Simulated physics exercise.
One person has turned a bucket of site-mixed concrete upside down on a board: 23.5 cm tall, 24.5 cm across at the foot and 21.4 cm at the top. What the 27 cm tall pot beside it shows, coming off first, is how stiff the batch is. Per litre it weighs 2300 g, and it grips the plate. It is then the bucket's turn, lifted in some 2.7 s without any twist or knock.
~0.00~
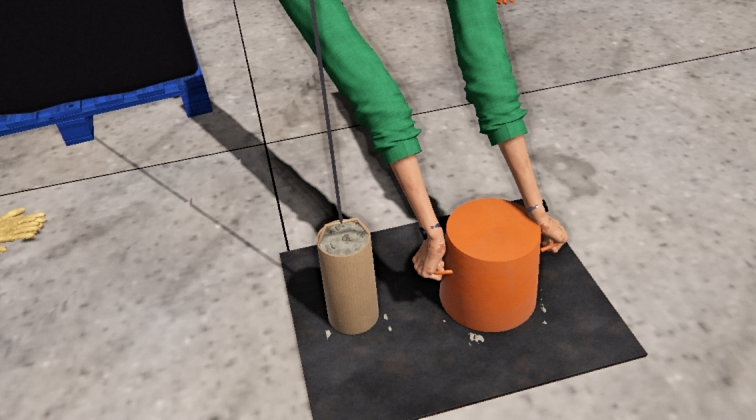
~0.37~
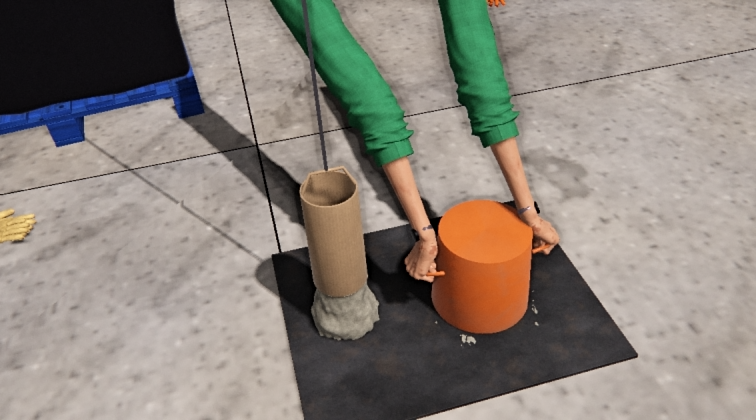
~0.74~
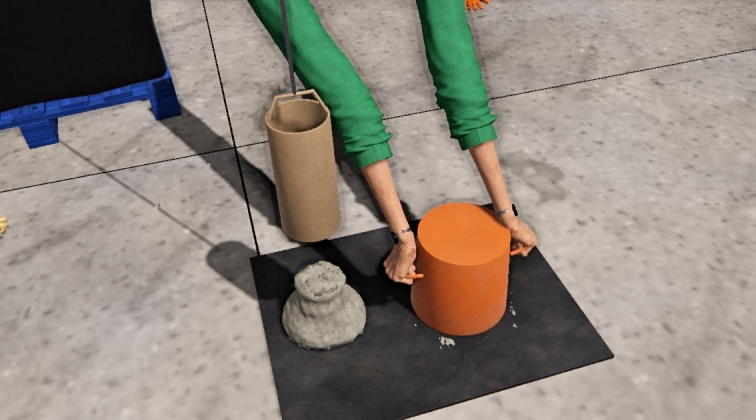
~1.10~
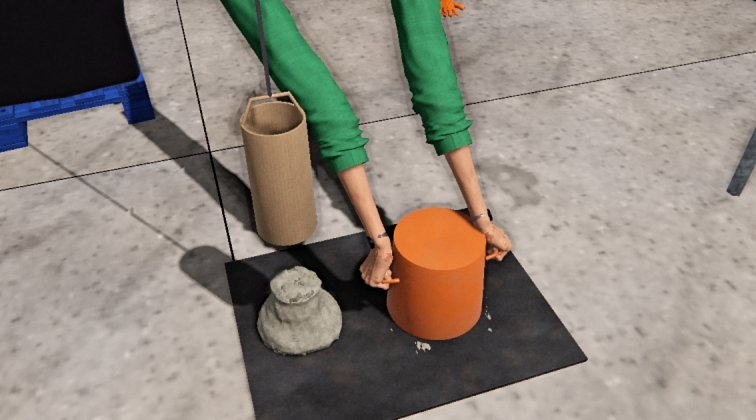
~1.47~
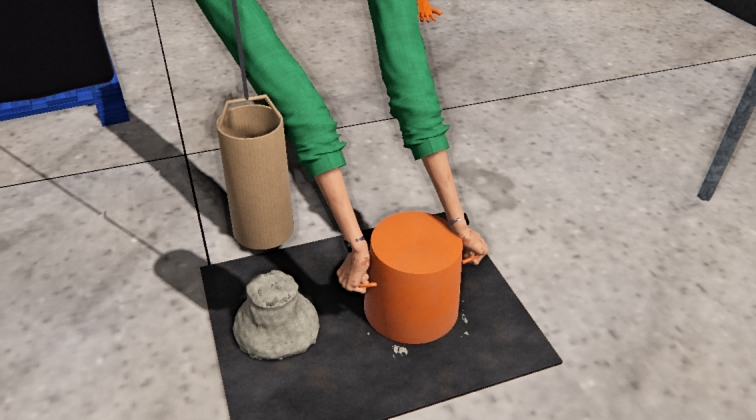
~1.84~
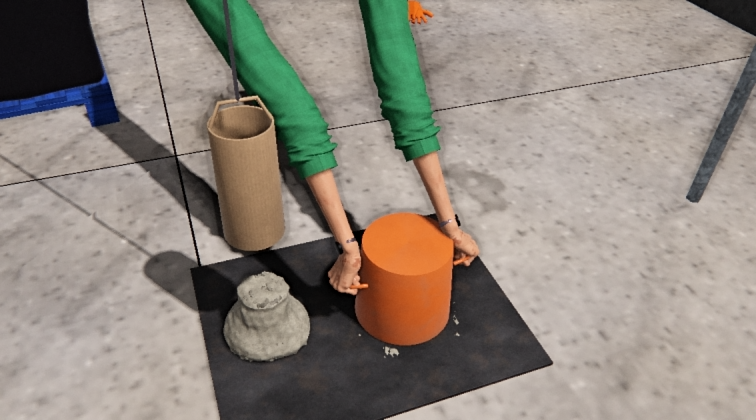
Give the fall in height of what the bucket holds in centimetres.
Answer: Close to 7 cm.
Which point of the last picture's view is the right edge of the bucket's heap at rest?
The pixel is about (465, 311).
By 2.5 s, the bucket is up 5.3 cm; the site-mixed concrete has come down 1.4 cm to 22 cm and is 26 cm wide.
By 3.2 s, the bucket is up 15 cm; the site-mixed concrete has come down 6.6 cm to 17 cm and is 34 cm wide.
By 3.9 s, the bucket is up 24 cm; the site-mixed concrete has come down 6.6 cm to 17 cm and is 34 cm wide.
By 4.7 s, the bucket is clear; the site-mixed concrete has come down 6.7 cm to 17 cm and is 34 cm wide.
By 5.2 s, at rest, the bucket is clear; the site-mixed concrete has come down 6.7 cm to 17 cm and is 34 cm wide.
